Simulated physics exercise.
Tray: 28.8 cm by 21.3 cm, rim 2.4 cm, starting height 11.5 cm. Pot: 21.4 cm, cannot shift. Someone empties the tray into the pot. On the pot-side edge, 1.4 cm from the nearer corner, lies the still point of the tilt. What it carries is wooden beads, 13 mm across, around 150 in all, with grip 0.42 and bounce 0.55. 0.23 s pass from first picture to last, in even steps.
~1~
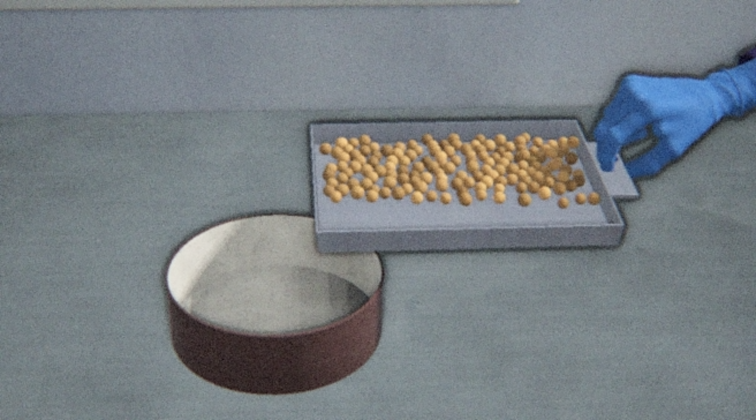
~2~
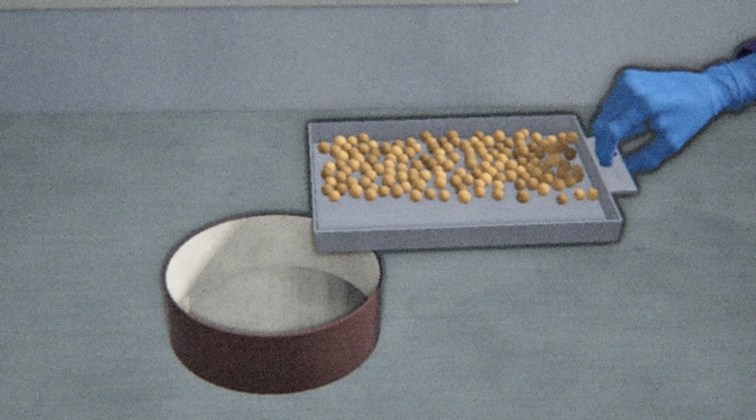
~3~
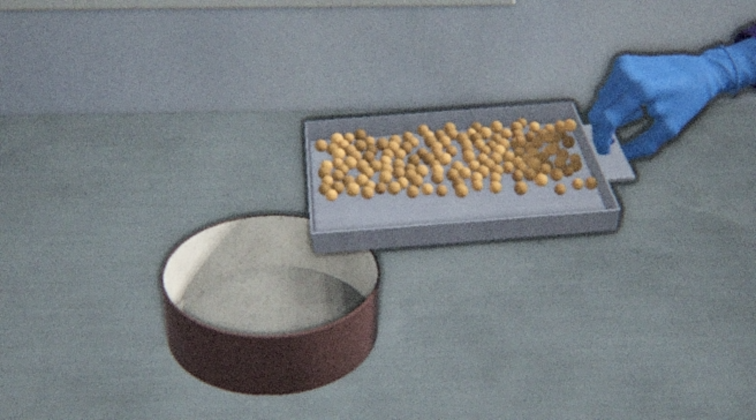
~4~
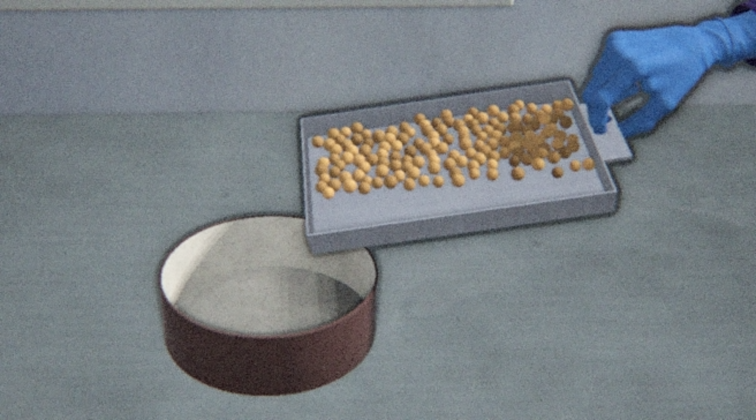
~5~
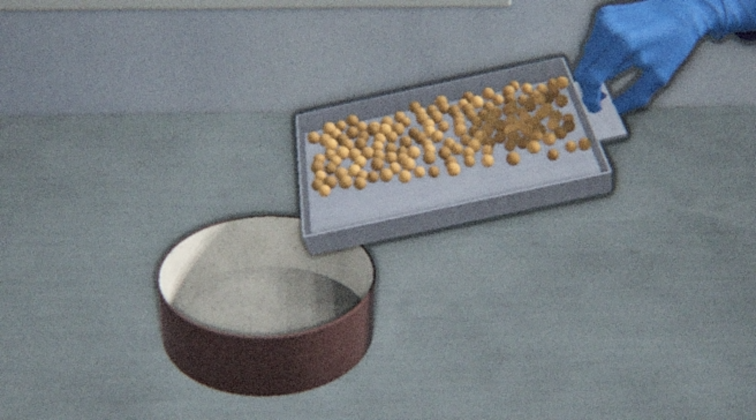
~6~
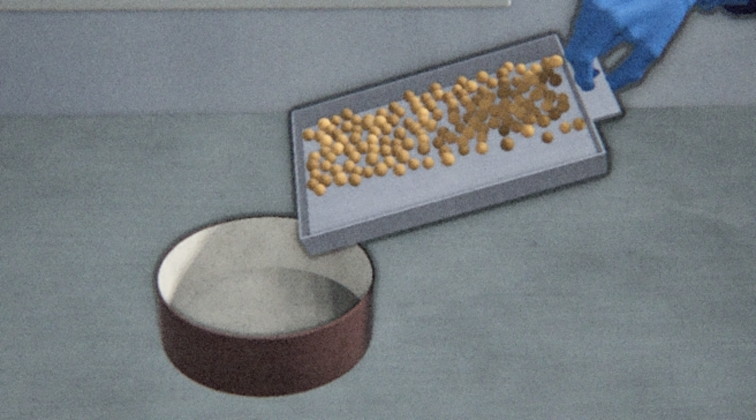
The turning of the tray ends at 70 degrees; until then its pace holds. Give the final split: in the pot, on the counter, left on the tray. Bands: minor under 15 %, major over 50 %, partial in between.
At the end, pot: I'd expect a modest amount; counter: I'd expect little or nothing; tray: I'd expect the greater amount.
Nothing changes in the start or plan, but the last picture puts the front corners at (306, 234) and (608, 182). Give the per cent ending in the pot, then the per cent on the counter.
Pot: 0, counter: 0.
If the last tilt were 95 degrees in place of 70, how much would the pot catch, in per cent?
That comes out at some 95 per cent.
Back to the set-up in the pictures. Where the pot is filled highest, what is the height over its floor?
2.0 cm.
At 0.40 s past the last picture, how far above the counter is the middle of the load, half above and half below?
Roughly 18 centimetres, give or take.
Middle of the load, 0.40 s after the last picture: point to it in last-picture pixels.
Around (314, 150).
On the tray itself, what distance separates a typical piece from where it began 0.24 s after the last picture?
It has moved some 6 cm from its start.
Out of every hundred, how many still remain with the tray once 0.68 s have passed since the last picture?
Some 70 per cent of the load.
Then, 0.24 s after the last picture, tilt 45 degrees; the tray holds 100 %, the pot 0 %.
Then, 0.40 s after the last picture, tilt 62 degrees; the tray holds 100 %, the pot 0 %.
Then, 0.68 s after the last picture, tilt 70 degrees; the tray holds 70 %, the pot 25 %.
In the end, pot 35 %, counter 0 %, tray 65 %.
